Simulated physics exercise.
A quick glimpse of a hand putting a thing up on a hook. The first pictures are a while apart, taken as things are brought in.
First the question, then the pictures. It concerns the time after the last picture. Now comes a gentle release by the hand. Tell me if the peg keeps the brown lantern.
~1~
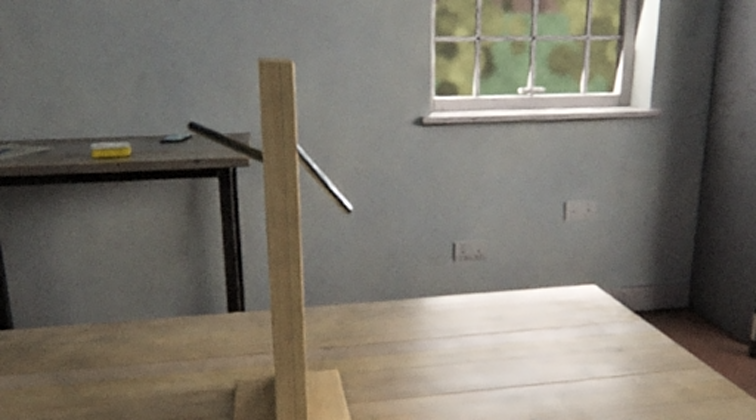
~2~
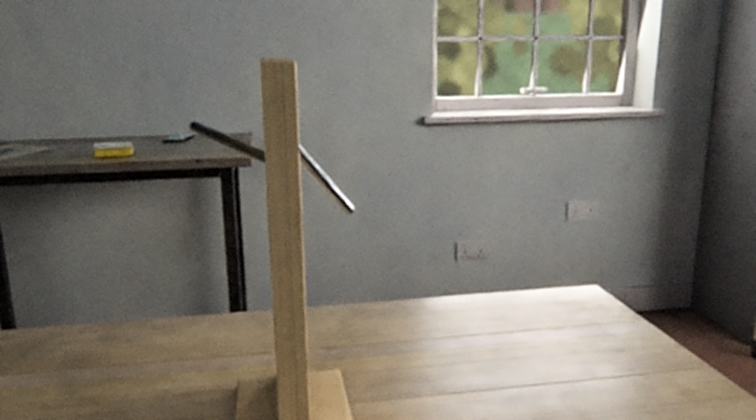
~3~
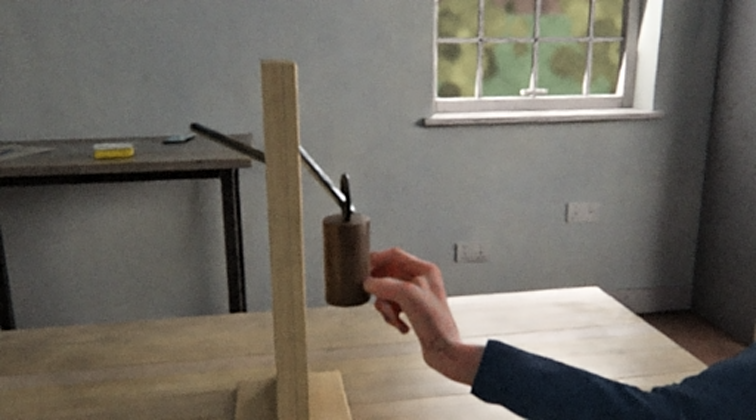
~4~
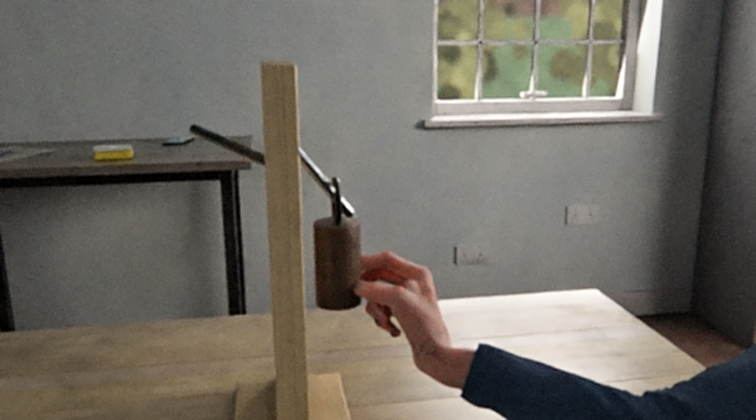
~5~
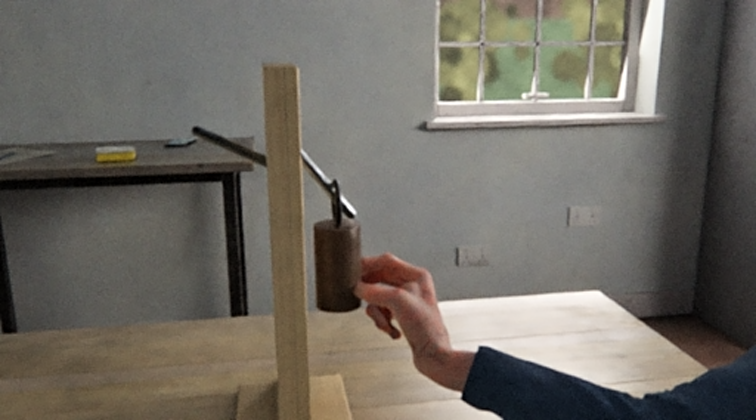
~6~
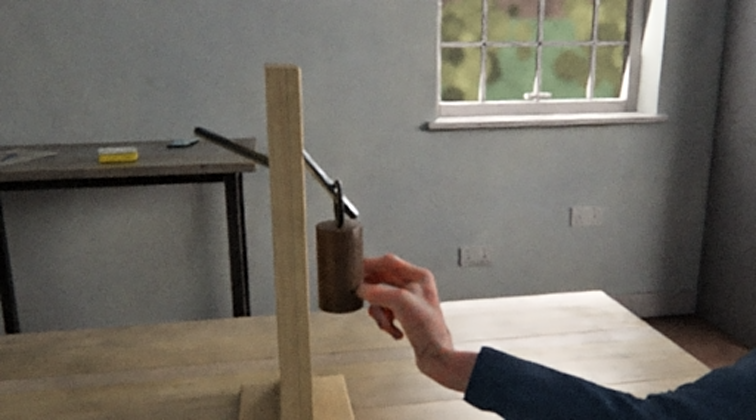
Brown lantern: Not kept.
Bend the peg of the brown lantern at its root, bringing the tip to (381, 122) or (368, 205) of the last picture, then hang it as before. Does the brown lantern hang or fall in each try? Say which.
Well, the first time it is held up, and the second time it gets loose.
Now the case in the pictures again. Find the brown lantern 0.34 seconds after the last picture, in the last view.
Roughly at (432, 365).
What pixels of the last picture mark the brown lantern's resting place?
Looks like it settles somewhere around (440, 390).
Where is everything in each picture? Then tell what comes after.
Peg stand (277, 249), in the first frame.
Peg stand (279, 249), in the second frame.
Still on the way; brown lantern (346, 238); peg stand (279, 250), in the third frame.
Still on the way; brown lantern (337, 241); peg stand (279, 252), in the fourth frame.
Still on the way; brown lantern (337, 243); peg stand (280, 253), in the fifth frame.
In place, still held; brown lantern (339, 244); peg stand (283, 254), in the sixth frame.
Then, 0.20 s on from there, brown lantern on its way down near (366, 332).
Then, 0.34 s on from there, brown lantern on its way down near (432, 365).
In the end, the brown lantern falls off, near (440, 390).
